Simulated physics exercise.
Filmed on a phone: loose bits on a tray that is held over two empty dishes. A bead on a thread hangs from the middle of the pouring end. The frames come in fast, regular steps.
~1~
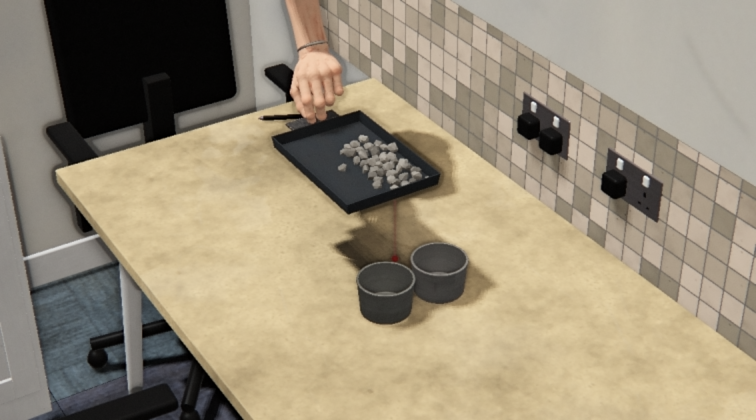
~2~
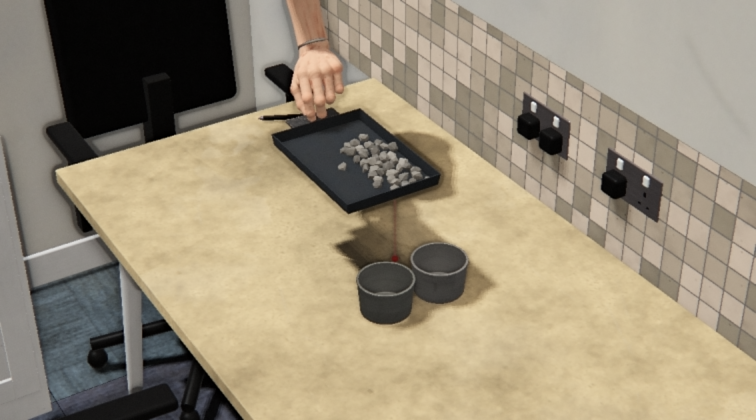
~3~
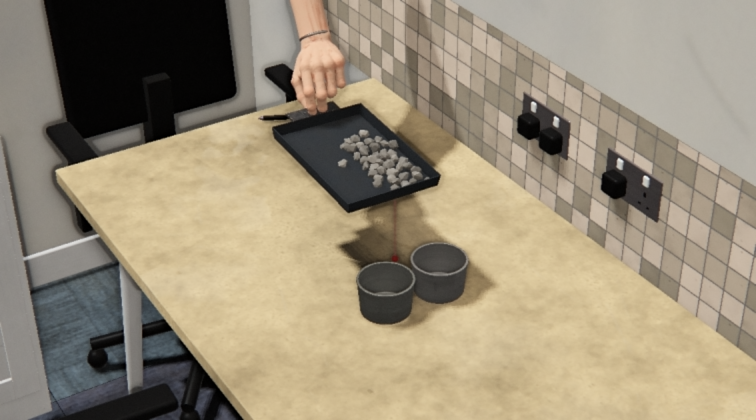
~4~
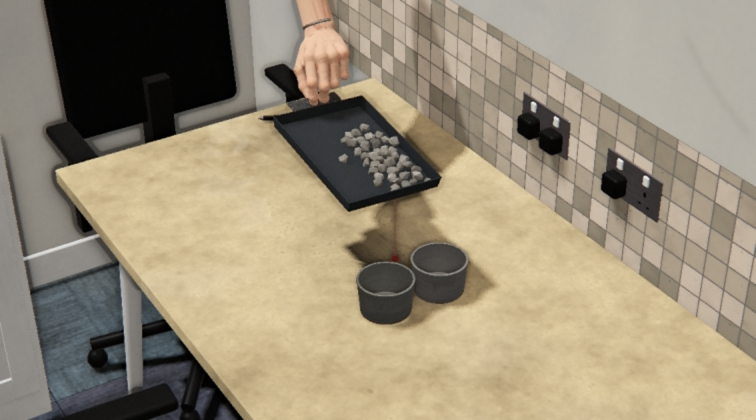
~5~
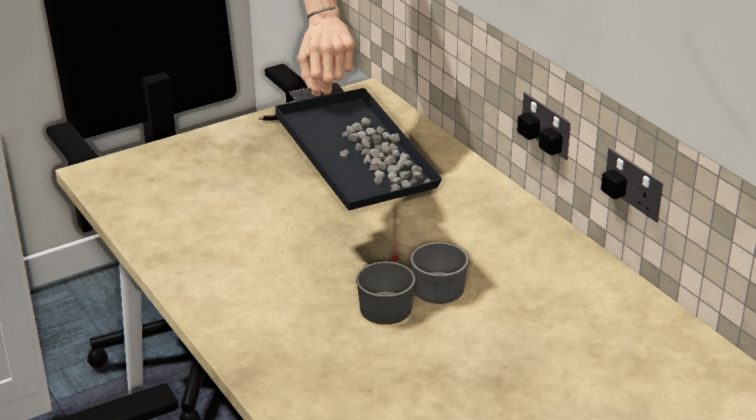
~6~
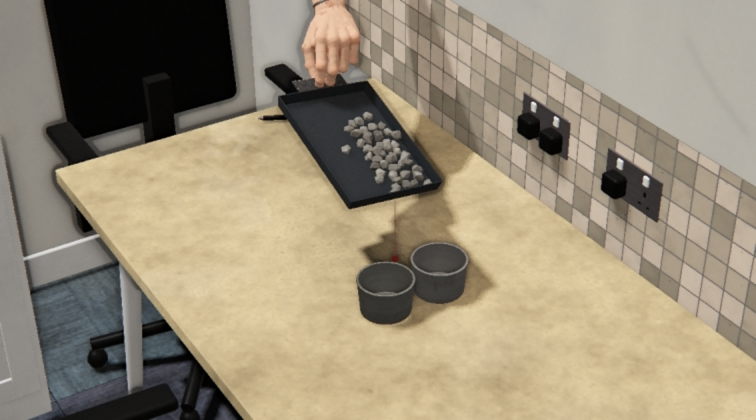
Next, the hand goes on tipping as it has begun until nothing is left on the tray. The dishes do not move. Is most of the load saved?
Caught overall: More than half.
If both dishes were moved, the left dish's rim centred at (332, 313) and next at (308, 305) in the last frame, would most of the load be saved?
In turn: Less than half; not half.
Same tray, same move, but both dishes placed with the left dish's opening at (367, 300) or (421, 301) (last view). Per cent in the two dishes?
About 40 and 10 per cent.
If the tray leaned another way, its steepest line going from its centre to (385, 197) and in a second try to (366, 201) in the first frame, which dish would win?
The first try: Left. The second: The left dish.
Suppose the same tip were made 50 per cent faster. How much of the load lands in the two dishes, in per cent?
Close to 80 per cent.
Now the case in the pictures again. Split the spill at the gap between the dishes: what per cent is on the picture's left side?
Close to 20 per cent.
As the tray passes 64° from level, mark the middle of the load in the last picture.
Around (413, 164).
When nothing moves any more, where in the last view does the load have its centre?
At about (442, 285).
Soon, tray tipped steeply; nearly all on the tray; a stray few in the air.
A while on, tray tipped past a quarter turn; about half on the tray; about a quarter in the right dish; a stray few outside both; about a third in the air.
Towards the end, tray tipped past a quarter turn; most in the right dish; about a quarter outside both.
Finally, tray tipped past a quarter turn; none in the left dish; most in the right dish; about a quarter outside both.
